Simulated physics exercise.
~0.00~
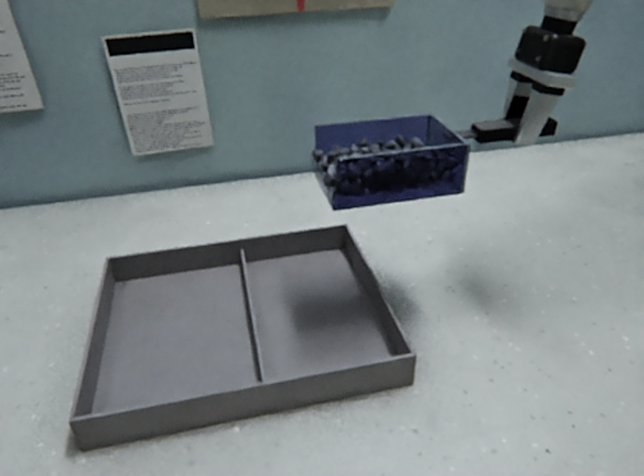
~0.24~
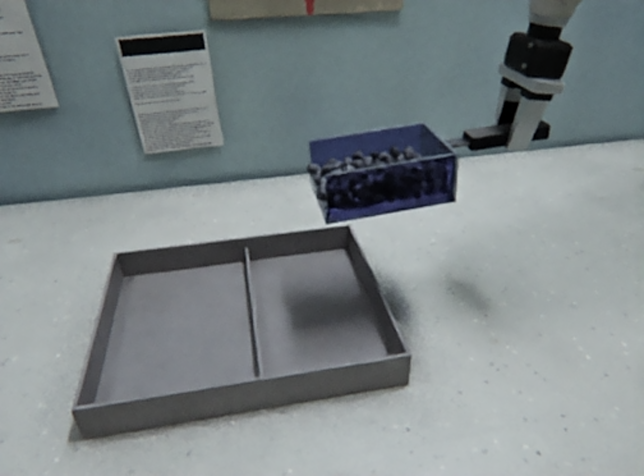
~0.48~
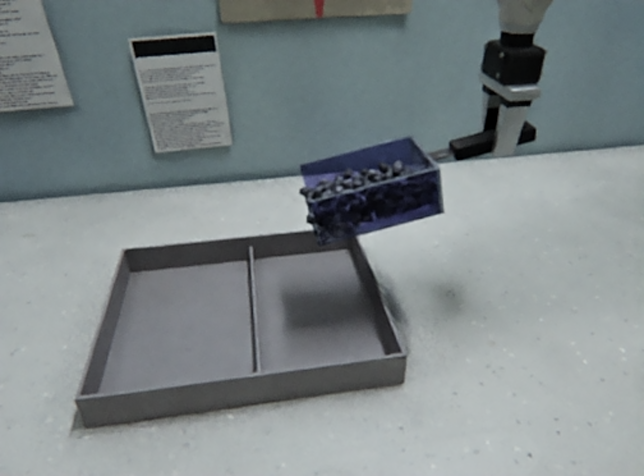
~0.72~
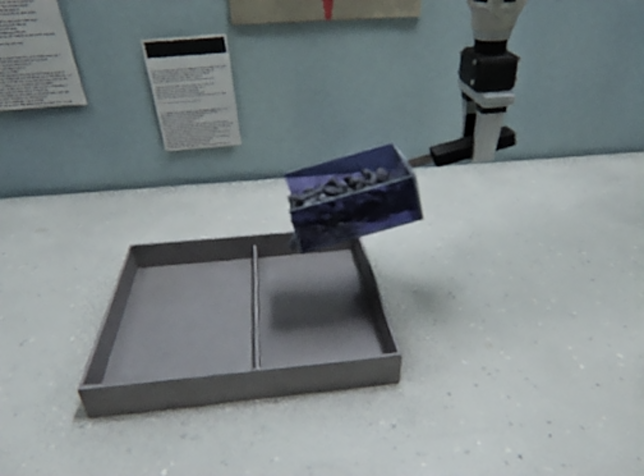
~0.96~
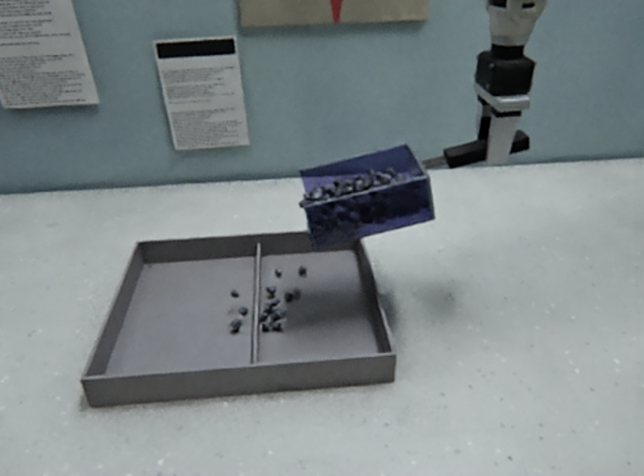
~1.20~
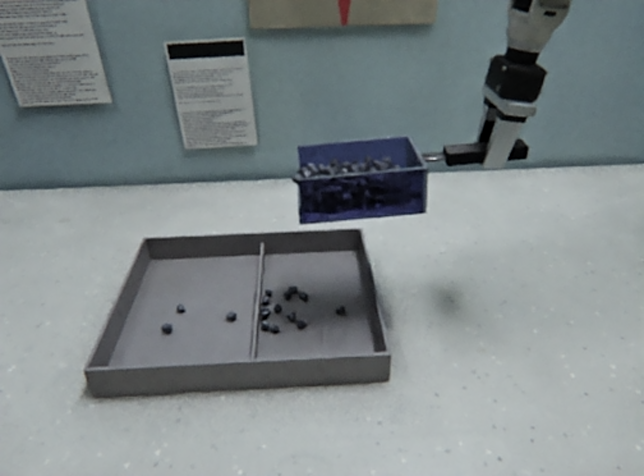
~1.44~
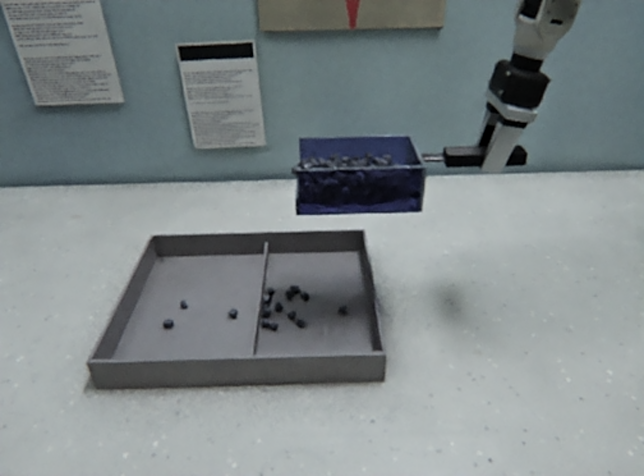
Blue box of dark pebbles held by a robot gripper tilting over a divided grey tray, spilling a few, then levelling still mostly full.
